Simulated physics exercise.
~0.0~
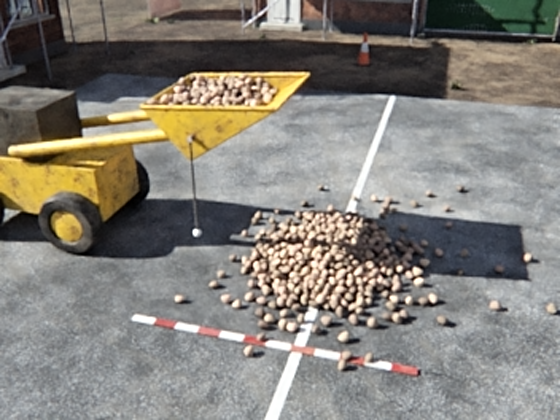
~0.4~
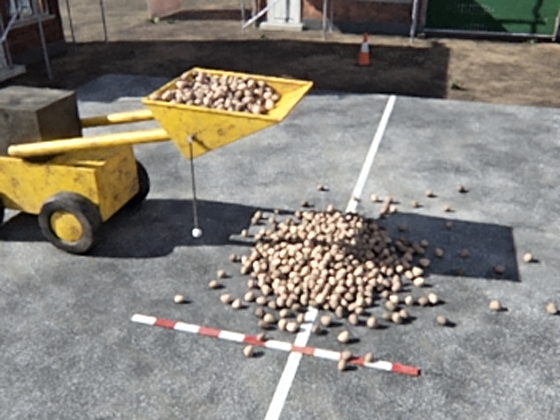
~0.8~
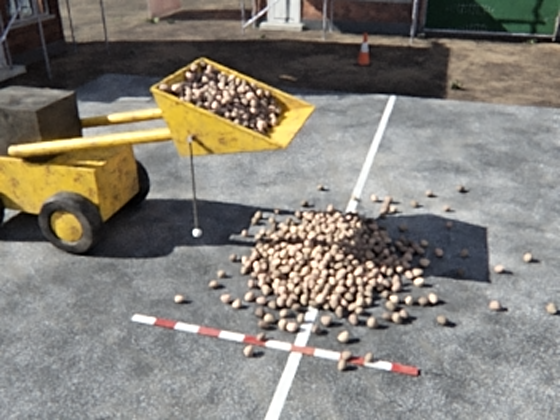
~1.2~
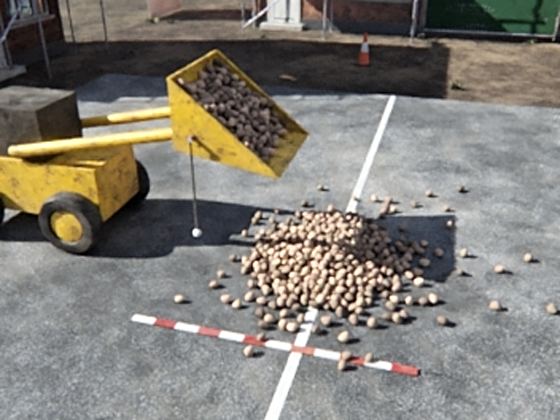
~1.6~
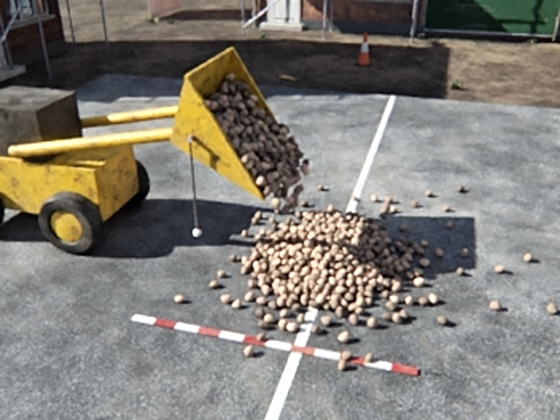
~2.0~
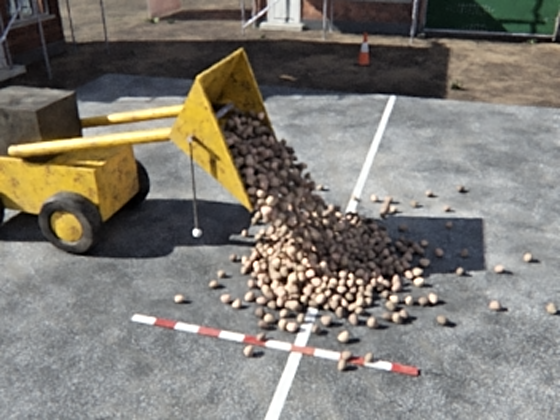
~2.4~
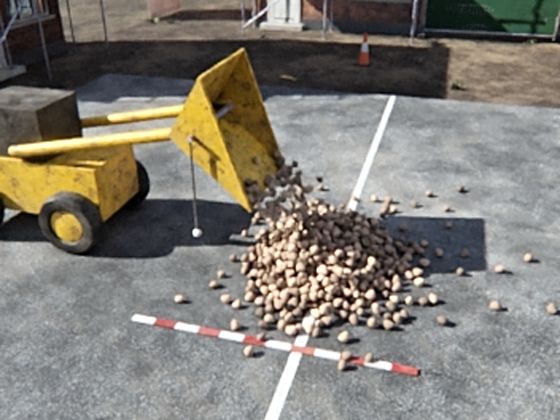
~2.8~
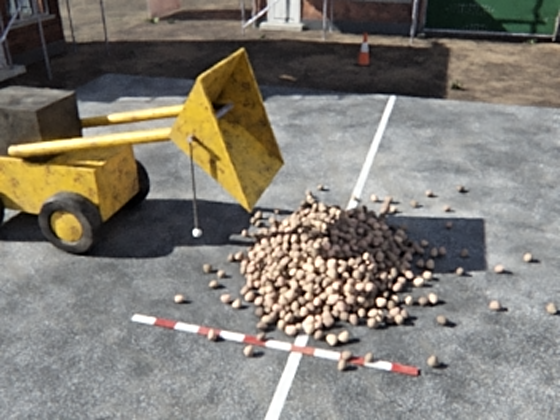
A yellow skip tips forward and pours all its stones onto the pile below.
